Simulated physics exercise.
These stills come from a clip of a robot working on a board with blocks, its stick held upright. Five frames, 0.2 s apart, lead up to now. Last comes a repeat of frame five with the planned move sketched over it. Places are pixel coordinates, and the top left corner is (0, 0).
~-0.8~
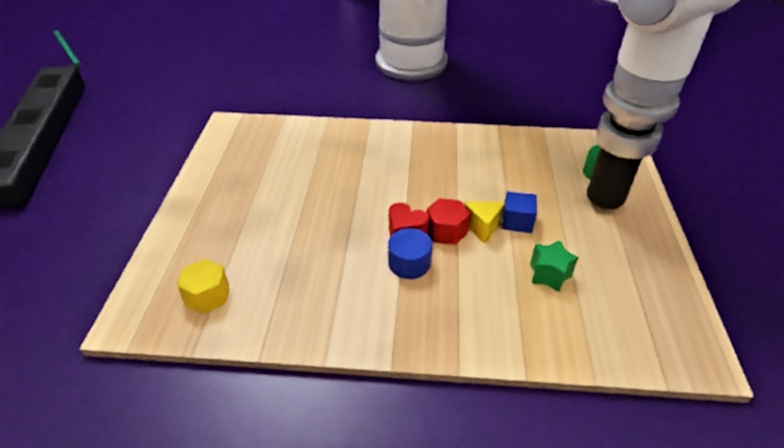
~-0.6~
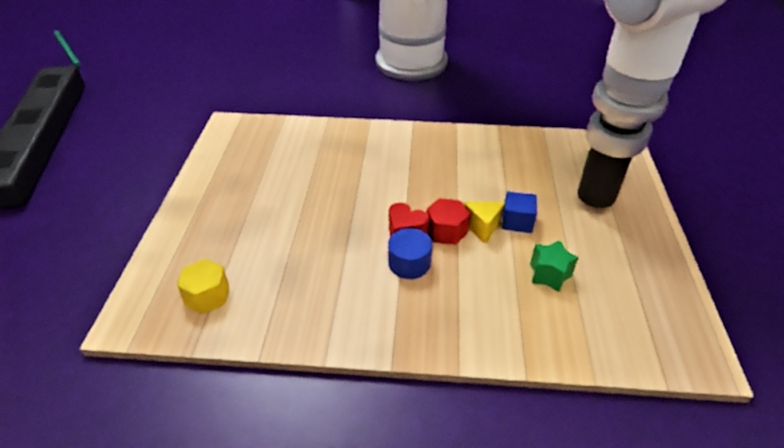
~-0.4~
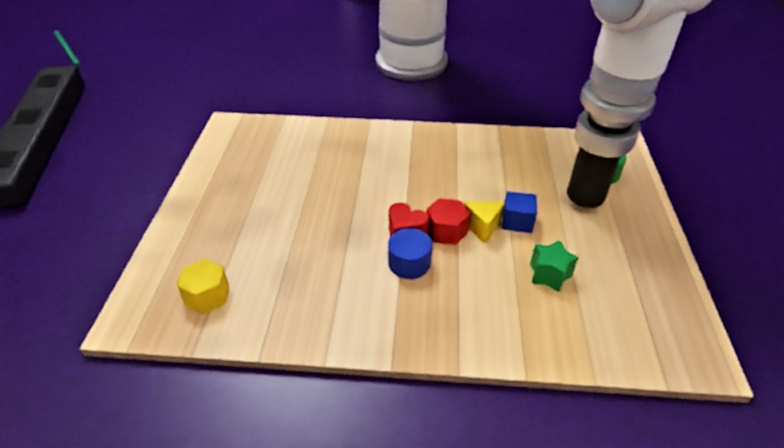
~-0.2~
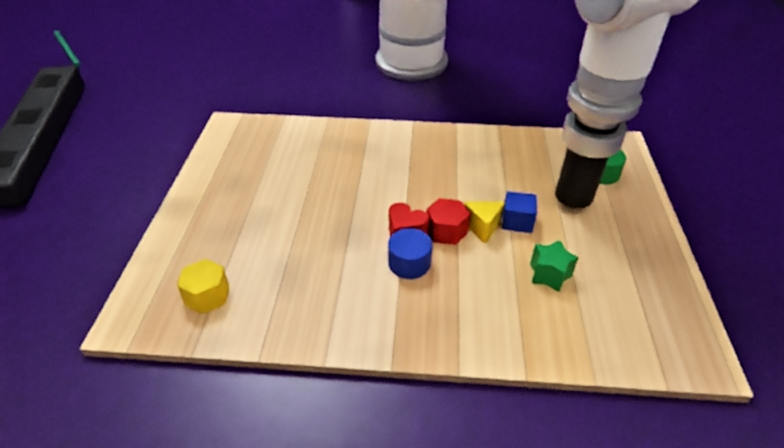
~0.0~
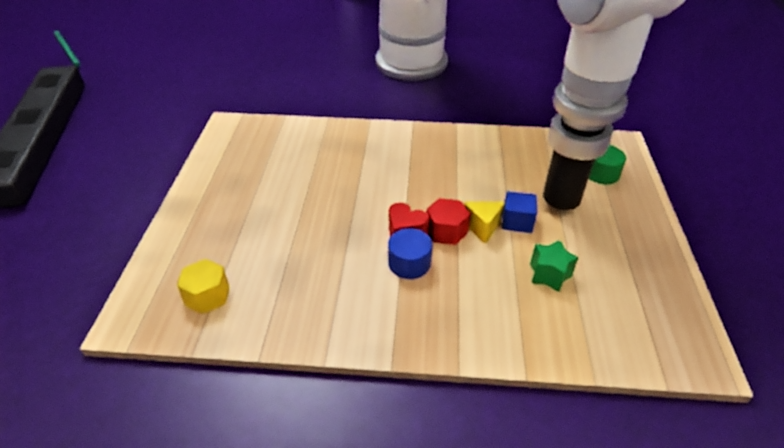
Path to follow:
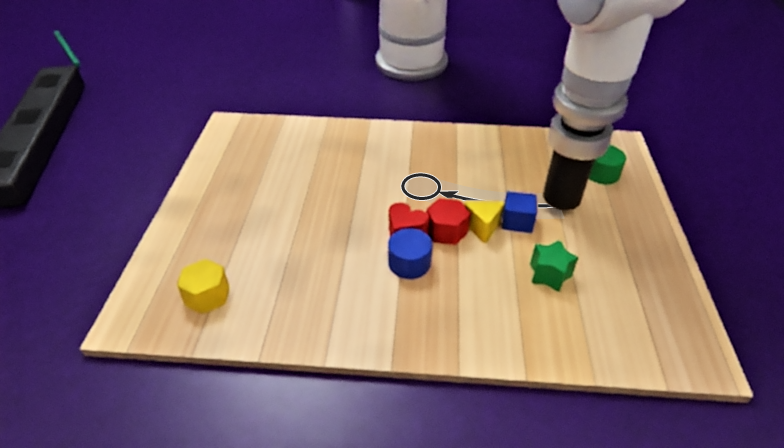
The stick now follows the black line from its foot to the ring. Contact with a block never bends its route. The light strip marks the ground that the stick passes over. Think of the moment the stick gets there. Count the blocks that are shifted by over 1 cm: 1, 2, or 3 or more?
Going by the path, two blocks will move.
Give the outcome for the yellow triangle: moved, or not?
By the last moment, the yellow triangle will have left its place.
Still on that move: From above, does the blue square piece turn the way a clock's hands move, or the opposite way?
Looking down: Anticlockwise.
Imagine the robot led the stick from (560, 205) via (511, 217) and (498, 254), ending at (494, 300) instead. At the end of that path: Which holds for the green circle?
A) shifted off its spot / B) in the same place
B - in the same place.
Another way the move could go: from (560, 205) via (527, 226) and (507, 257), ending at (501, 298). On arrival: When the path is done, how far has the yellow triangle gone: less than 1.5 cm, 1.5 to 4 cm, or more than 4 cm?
It is going to finish beyond 4 cm from where it is now.
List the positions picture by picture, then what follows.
In the first frame, stick tip at (606, 197); block tops, red heart at (406, 215); red hexagon at (448, 211); yellow triangle at (486, 208); blue square piece at (522, 202).
In the second frame, stick at (596, 196); blocks unchanged.
In the third frame, stick at (586, 195); blocks unchanged.
In the fourth frame, stick at (574, 196); blocks unchanged.
In the fifth frame, stick at (562, 198); red heart at (406, 215); red hexagon at (448, 211); yellow triangle at (486, 208); blue square piece at (522, 202).
Path on the board, from (560, 205) via (488, 203), ending at (421, 186).
The first path, step by step. One third of the way, stick at (513, 198); red heart at (403, 215); red hexagon at (445, 211); yellow triangle at (480, 216), turned 45° clockwise; blue square piece at (511, 208), turned 75° anticlockwise.
Two thirds of the way, stick at (465, 191); red heart at (403, 215); red hexagon at (445, 211); yellow triangle at (479, 218), turned 55° clockwise; blue square piece at (509, 209), turned 85° anticlockwise.
At the end, stick at (422, 179); red heart at (403, 215); red hexagon at (445, 211); yellow triangle at (479, 218), turned 55° clockwise; blue square piece at (509, 209), turned 85° anticlockwise.
